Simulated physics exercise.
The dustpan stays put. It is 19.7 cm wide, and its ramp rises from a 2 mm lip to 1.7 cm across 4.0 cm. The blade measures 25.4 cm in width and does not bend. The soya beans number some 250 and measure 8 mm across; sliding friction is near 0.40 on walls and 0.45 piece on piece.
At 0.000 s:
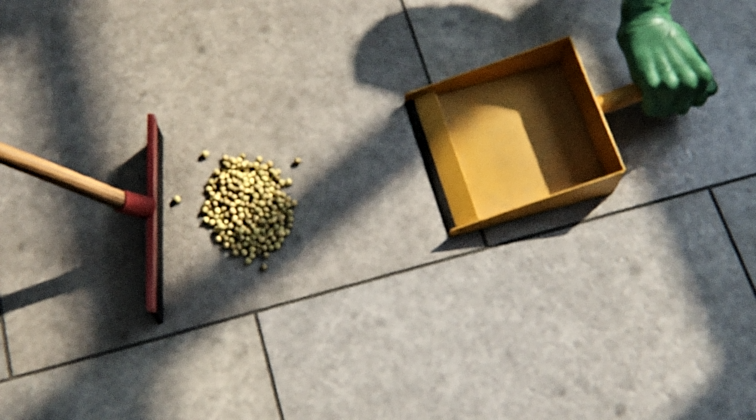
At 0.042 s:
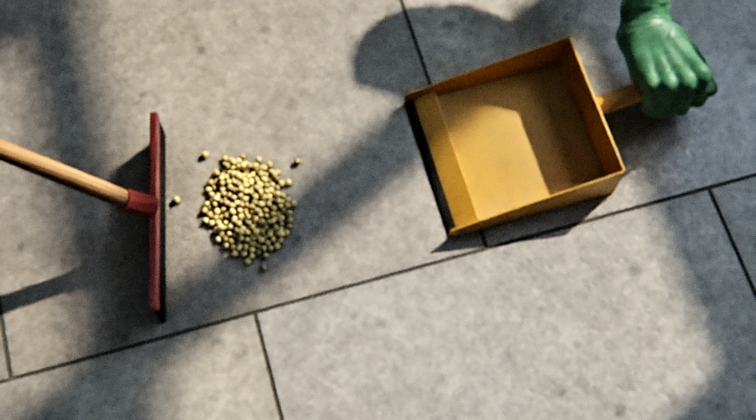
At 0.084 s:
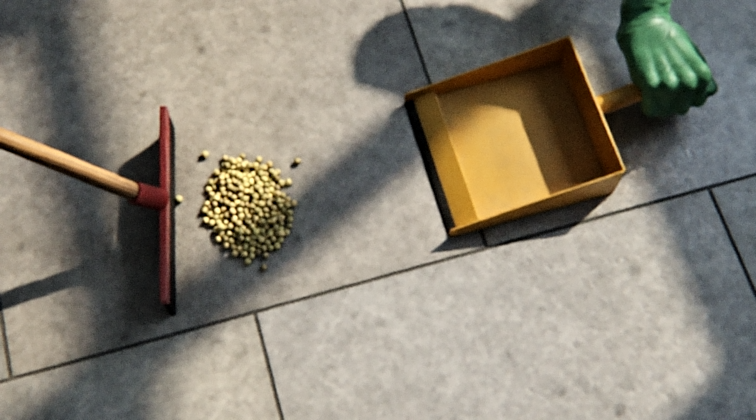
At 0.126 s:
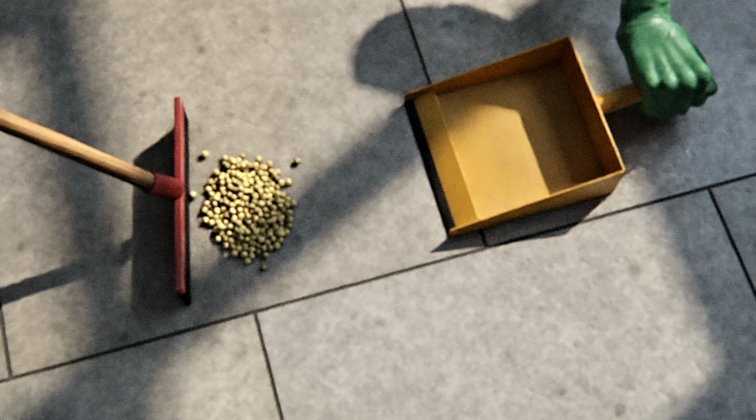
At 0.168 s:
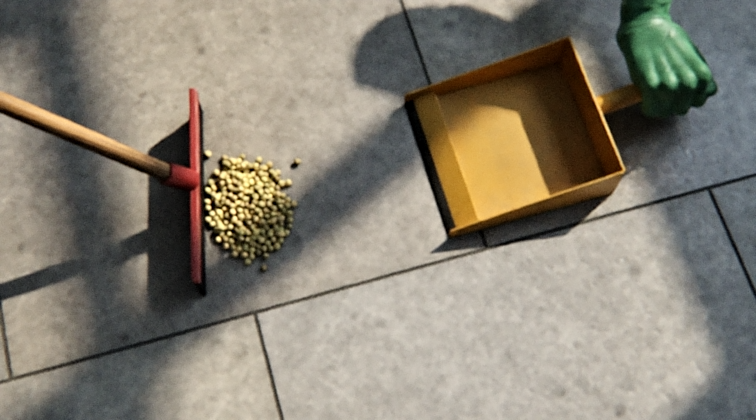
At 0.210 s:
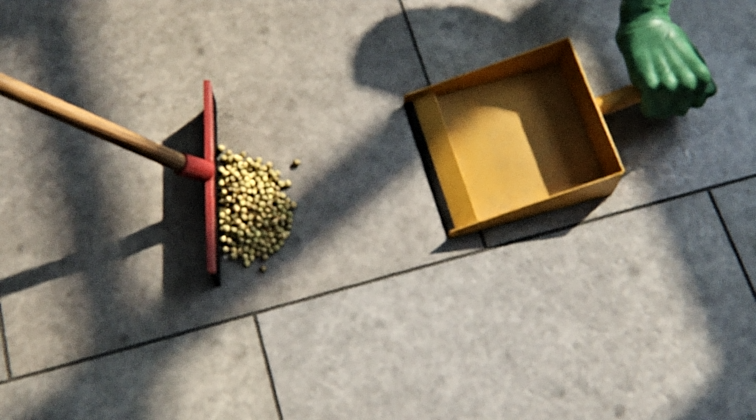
A red-edged blade on a wooden handle, at the left, moves across grey paving slabs seen from above in patchy sunlight and shadow. Right of it lies a small heap of yellowish-green beans with a few strays, and at upper right a green-gloved hand holds a yellow dustpan still. The blade slides rightward and slightly up, meets the heap and pushes its near side inward, while the camera stays fixed.
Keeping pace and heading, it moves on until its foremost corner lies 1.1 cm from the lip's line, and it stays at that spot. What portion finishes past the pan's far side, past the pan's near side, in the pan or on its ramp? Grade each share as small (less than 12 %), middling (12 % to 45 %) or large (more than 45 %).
Far side - middling, near side - small, pan - small.
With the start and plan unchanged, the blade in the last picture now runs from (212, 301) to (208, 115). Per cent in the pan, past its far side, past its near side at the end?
Pan: 20, far side: 5, near side: 20.
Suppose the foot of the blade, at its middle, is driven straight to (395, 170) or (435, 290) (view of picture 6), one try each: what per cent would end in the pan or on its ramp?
The two tries give roughly 20 and 15 %.
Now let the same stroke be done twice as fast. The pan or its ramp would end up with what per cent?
In that case roughly 20 percent.
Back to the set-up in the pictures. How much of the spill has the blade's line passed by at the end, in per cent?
My guess is close to 30 per cent.
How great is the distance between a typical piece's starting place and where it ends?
I'd put it near 20 cm.
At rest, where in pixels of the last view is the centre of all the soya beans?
Centre at rest, approx.: (407, 170) px.
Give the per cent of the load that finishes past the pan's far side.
About 15 %.
Then, at 0.44 s, middle of the blade 15 cm from the lip; 0 % over the lip, far side 5 %, near side 0 %.
After 0.59 s, middle of the blade 8 cm from the lip; 0 % over the lip, far side 15 %, near side 5 %.
After 0.87 s, middle of the blade 4 cm from the lip; 0 % over the lip, far side 15 %, near side 5 %.
By 1.5 s all is still; far side 15 %, near side 5 %, pan 0 %, in front of the lip or behind the blade 75 %.
